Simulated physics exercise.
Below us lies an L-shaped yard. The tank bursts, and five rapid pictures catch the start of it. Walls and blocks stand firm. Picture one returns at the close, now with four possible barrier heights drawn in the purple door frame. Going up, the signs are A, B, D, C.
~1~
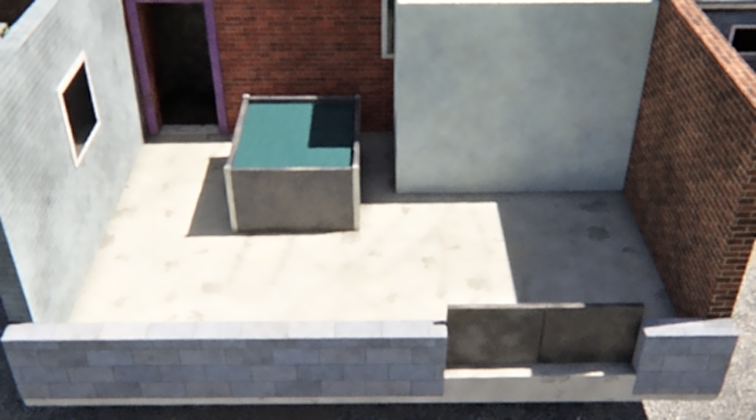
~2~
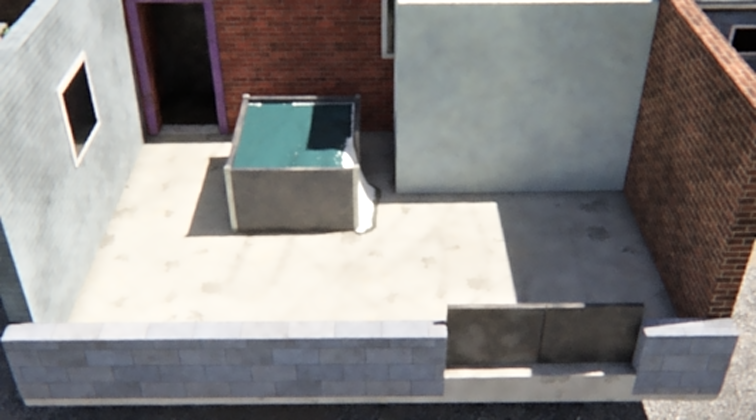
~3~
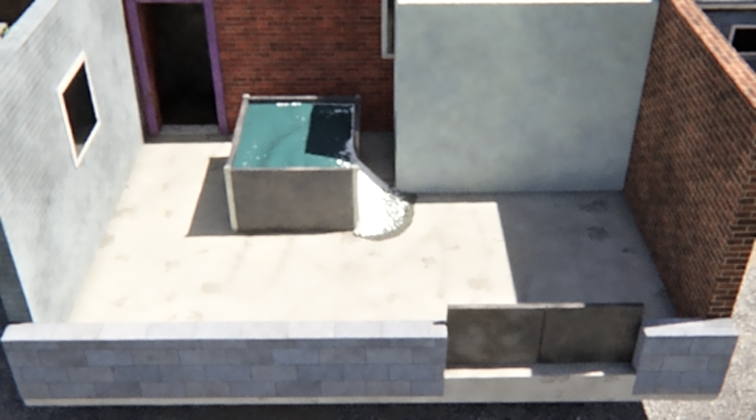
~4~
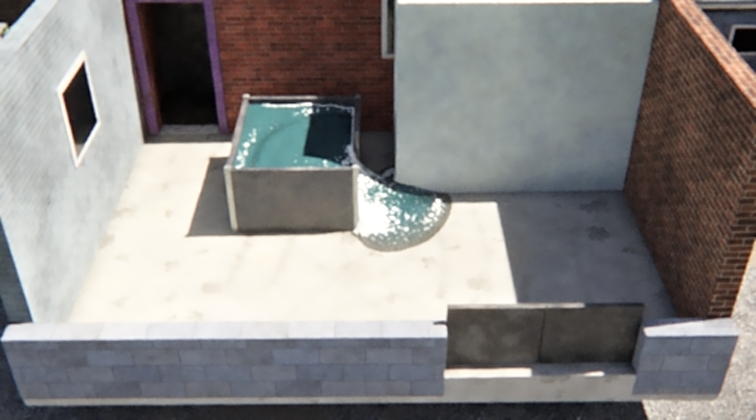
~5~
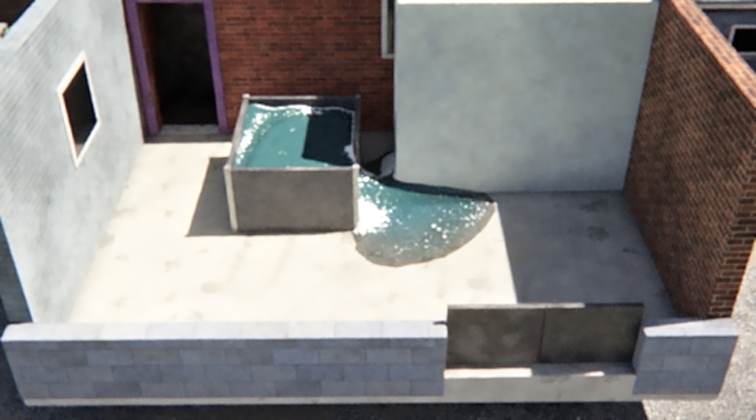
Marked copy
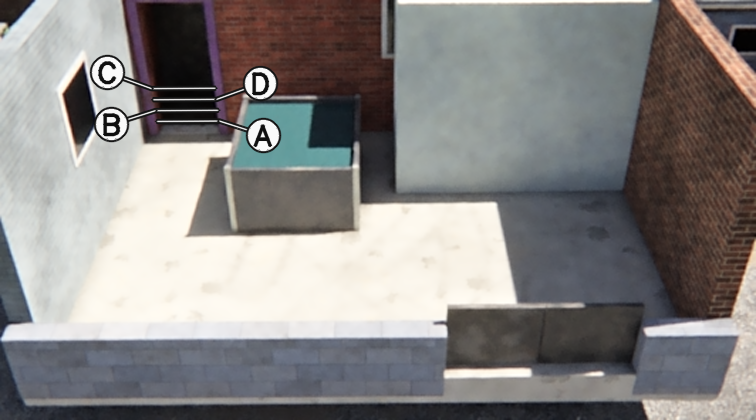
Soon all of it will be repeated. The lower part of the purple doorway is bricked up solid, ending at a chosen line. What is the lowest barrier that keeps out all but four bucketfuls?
It is A.
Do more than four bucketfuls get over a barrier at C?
No, that is safe.
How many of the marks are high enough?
All of the four.
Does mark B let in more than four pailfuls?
No.
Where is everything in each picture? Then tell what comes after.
The first frame shows water in the tank at rest, its middle at (298, 136); foot of the purple doorway at (190, 134); shut gate at (543, 315).
In the second frame, 1 % of the ground under water, visible out to (365, 229).
In the third frame, 3 % of the ground under water, visible out to (407, 192).
In the fourth frame, 6 % of the ground under water, visible out to (444, 197).
In the fifth frame, 10 % of the ground under water, visible out to (487, 199).
In white, A at (188, 121); B at (186, 110); C at (183, 88); D at (185, 99); from the bottom up A, B, D, C.
If A is chosen, nothing gets over.
If B is chosen, nothing gets over.
If C is chosen, nothing gets over.
If D is chosen, nothing gets over.
